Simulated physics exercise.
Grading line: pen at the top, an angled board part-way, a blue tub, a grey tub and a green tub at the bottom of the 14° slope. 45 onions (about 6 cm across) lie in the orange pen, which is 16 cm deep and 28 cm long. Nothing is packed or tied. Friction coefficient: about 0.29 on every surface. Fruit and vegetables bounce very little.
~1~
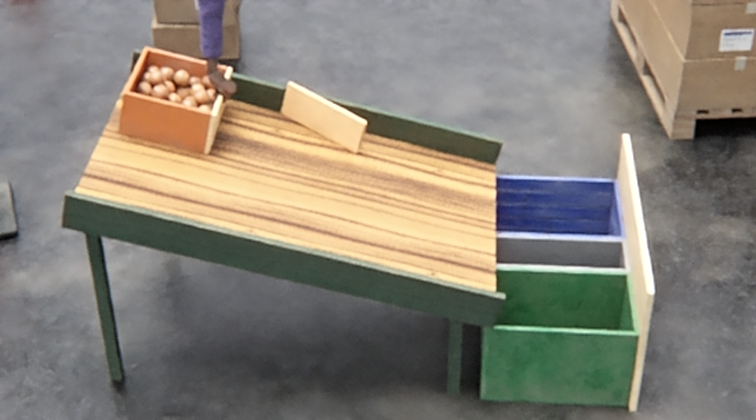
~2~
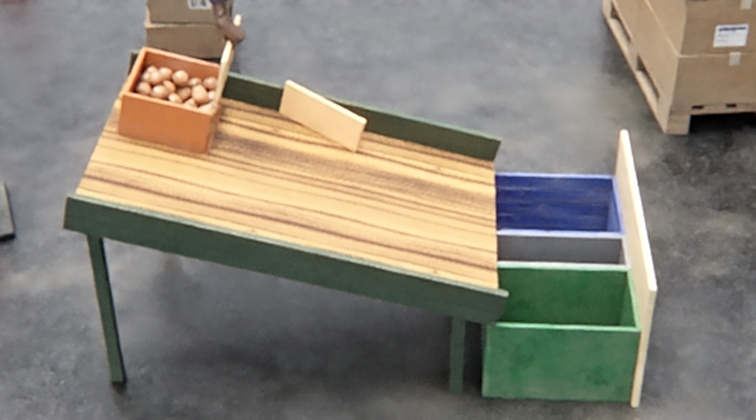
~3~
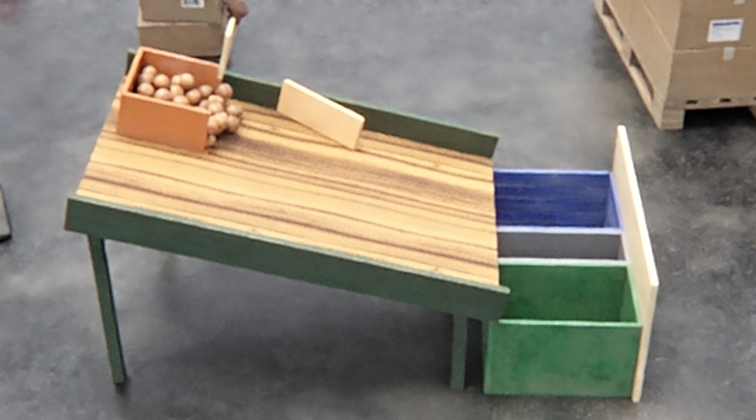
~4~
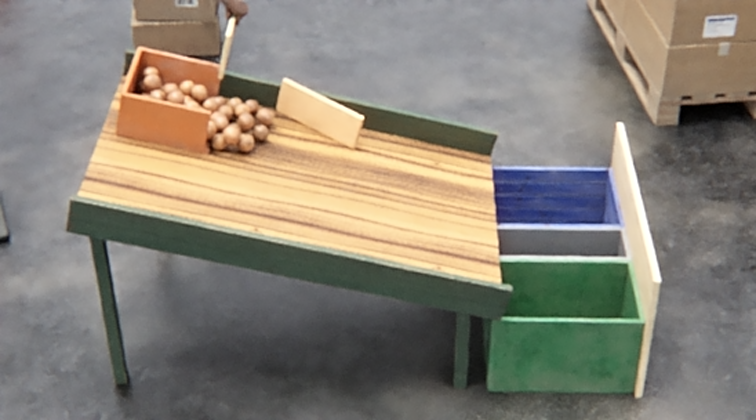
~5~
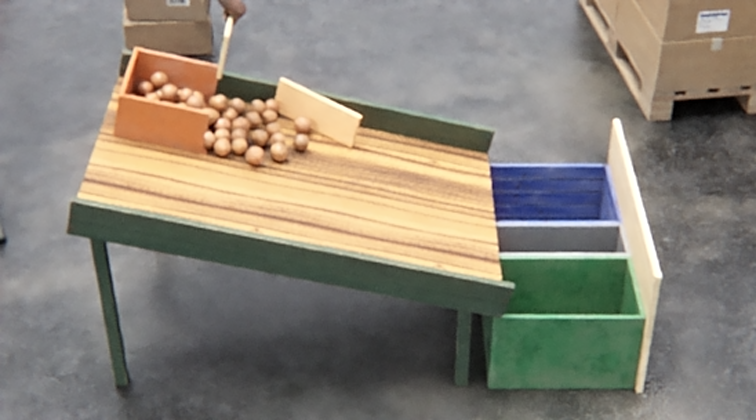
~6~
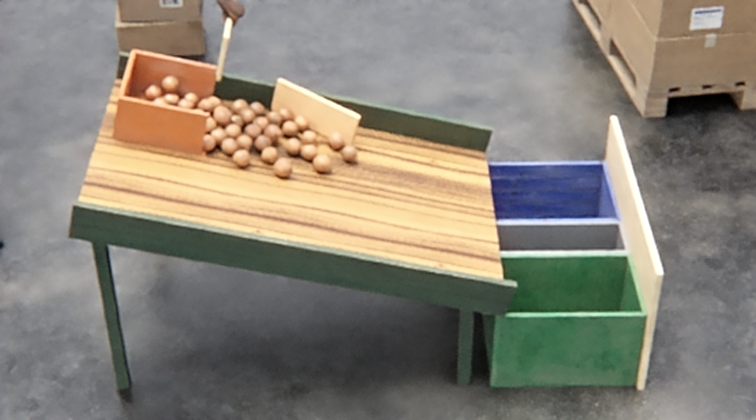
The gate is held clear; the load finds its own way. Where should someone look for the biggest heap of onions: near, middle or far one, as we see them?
It is the grey tub, the middle one.
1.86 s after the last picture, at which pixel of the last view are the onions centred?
Near (572, 288).
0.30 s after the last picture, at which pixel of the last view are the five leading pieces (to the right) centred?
Near (434, 178).
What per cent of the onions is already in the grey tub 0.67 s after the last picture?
Some 5 per cent by then.
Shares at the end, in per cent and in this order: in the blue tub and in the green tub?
Roughly 40 and 0 per cent.
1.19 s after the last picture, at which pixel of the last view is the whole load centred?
At about (565, 265).
Then, 0.30 s after the last picture, 6 still in the orange pen and 39 on the slope.
Then, 0.67 s after the last picture, 5 in the blue tub, 2 in the grey tub, 35 on the slope and 3 in the air.
Then, 1.19 s after the last picture, 12 in the blue tub, 16 in the grey tub, 8 on the slope and 9 in the air.
Outcome (1.86 s after the last picture), 17 in the blue tub, 27 in the grey tub and 1 in the green tub.
